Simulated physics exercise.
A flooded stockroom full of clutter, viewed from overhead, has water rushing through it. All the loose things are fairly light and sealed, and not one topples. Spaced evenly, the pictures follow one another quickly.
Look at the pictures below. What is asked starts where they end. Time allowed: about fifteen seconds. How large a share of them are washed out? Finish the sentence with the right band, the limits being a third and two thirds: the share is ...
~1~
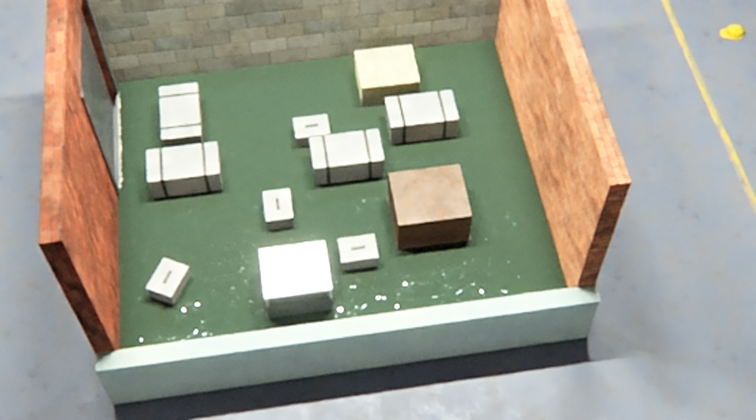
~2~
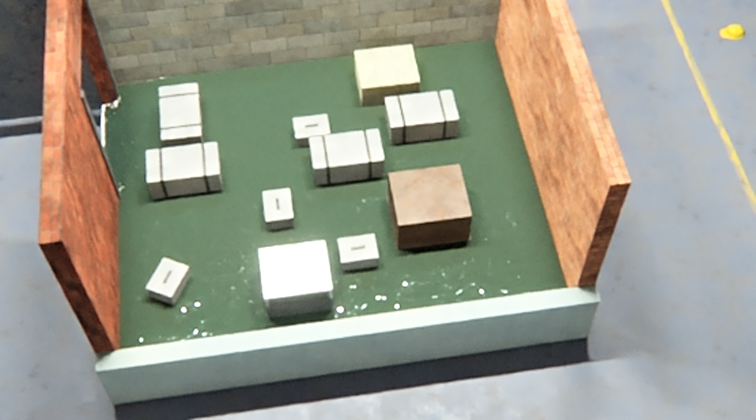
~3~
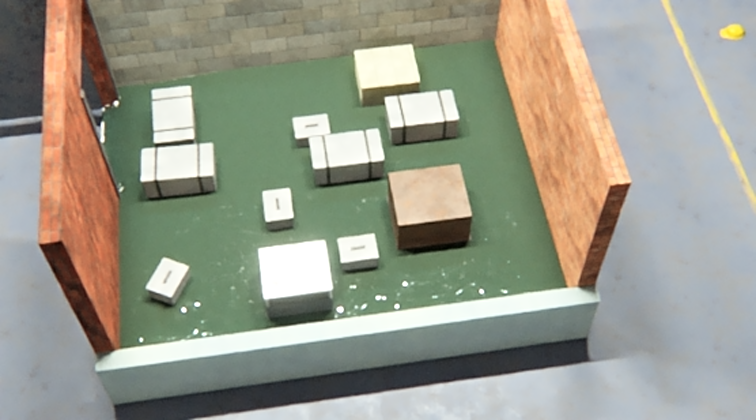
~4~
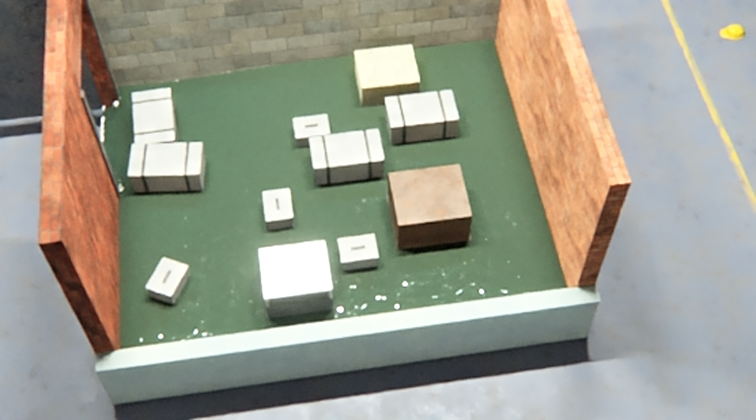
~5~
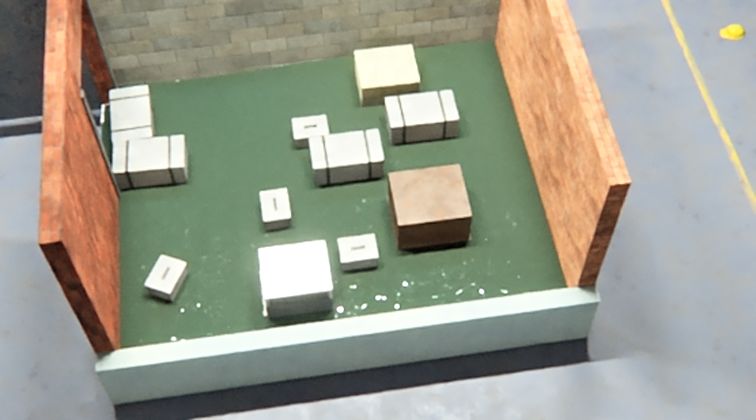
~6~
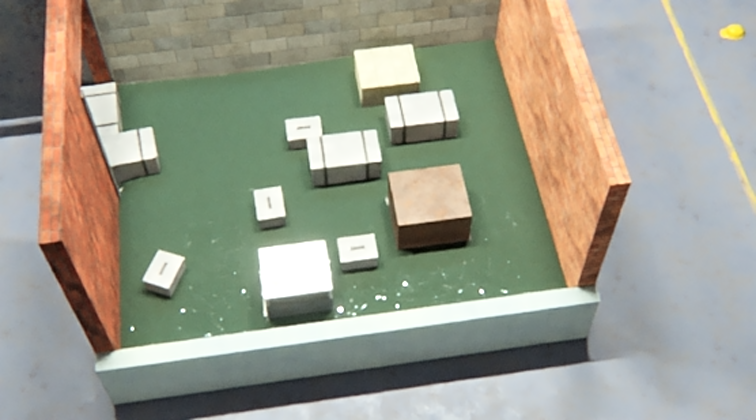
The share is two thirds or more.
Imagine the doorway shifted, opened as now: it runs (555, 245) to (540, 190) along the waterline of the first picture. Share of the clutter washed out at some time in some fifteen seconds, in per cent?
It comes to some 20 per cent of the lot.
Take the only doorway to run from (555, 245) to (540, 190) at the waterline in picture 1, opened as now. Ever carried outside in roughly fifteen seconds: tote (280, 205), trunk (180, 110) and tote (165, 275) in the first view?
Retained, retained, retained.
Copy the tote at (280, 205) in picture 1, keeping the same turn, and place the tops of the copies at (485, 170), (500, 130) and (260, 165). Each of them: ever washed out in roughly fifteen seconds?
Here's how it goes, in order: Does not get out, then does not get out, then gets out.
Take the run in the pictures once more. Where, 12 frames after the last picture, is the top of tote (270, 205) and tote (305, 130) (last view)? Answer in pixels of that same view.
Estimate: First at (131, 150), second at (137, 116), approximately.
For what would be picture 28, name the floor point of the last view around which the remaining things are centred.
I'd put it around pixel (224, 171).
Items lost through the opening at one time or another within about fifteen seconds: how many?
My count comes to 7.
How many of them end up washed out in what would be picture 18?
Tally: 2.
A moment on, 2 of 8 are out; 6 afloat.
Next, 2 of 8 are out; 6 afloat.
Later, 6 of 8 are out; 2 afloat.
In the end, 7 of 8 are out; 1 afloat.
